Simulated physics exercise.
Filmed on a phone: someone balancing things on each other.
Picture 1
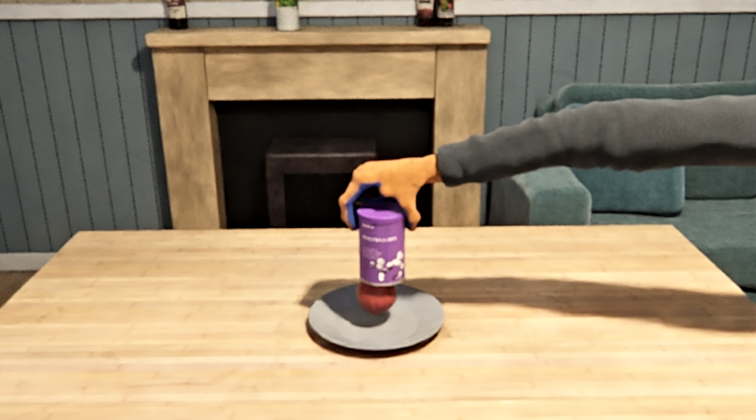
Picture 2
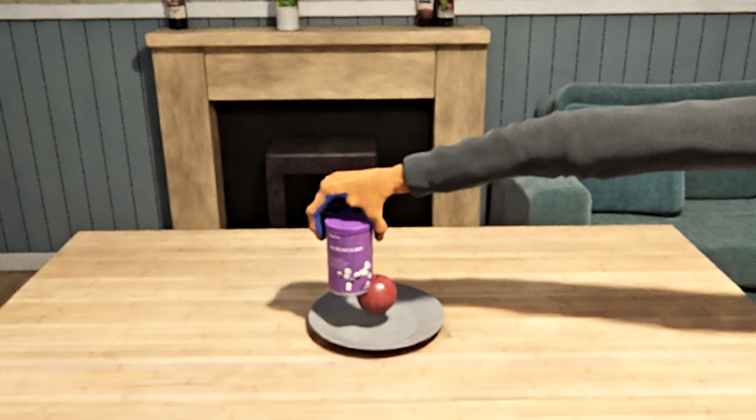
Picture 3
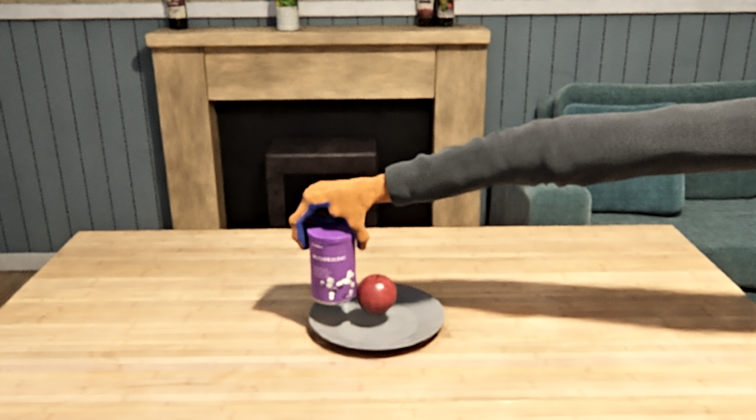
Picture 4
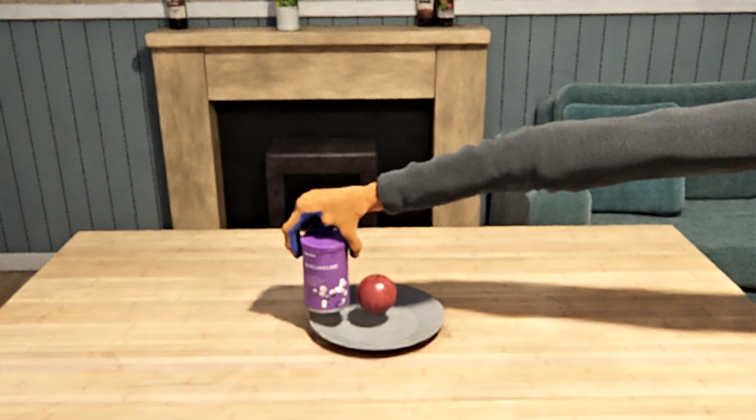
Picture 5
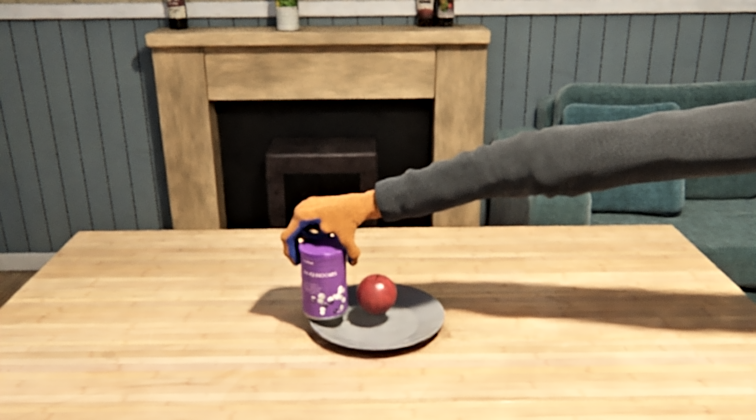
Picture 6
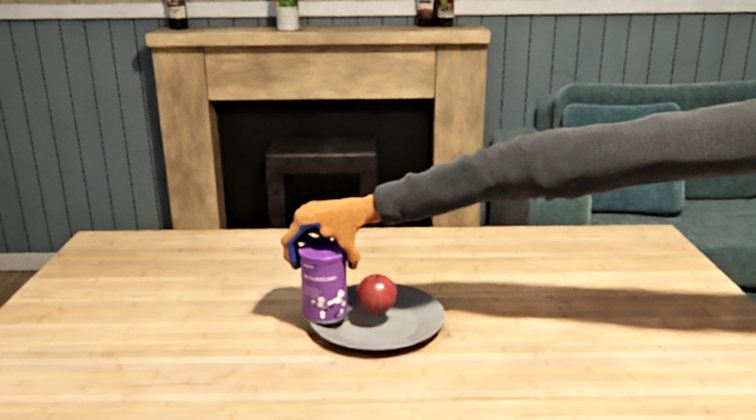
At first, a gloved hand holds a purple tin above a red ball-like object on a grey plate on a wooden table. The hand moves the tin left, uncovering the red object, then lowers it onto the plate's left side and keeps hold of it while the plate stays still.
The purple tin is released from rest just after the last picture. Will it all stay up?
The pile keeps its balance.
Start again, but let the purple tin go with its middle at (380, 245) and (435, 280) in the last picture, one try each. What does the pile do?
First, it comes apart; second, it holds.
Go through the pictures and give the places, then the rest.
Still above its spot; purple tin (382, 243); grey plate (377, 318), in the first frame.
Still above its spot; purple tin (350, 253); grey plate (377, 318), in the second frame.
Still above its spot; purple tin (333, 262); grey plate (377, 318), in the third frame.
Still above its spot; purple tin (326, 271); grey plate (377, 318), in the fourth frame.
Still above its spot; purple tin (324, 278); grey plate (377, 318), in the fifth frame.
Set down, still held; purple tin (324, 281); grey plate (377, 318), in the sixth frame.
Then, 0.30 s after the last picture, nothing has stirred.
Then, 0.70 s after the last picture, purple tin resting near (324, 282).
At rest, all 3 in place. Seen from the same camera at the end, purple tin near (324, 282). The pile stays up.
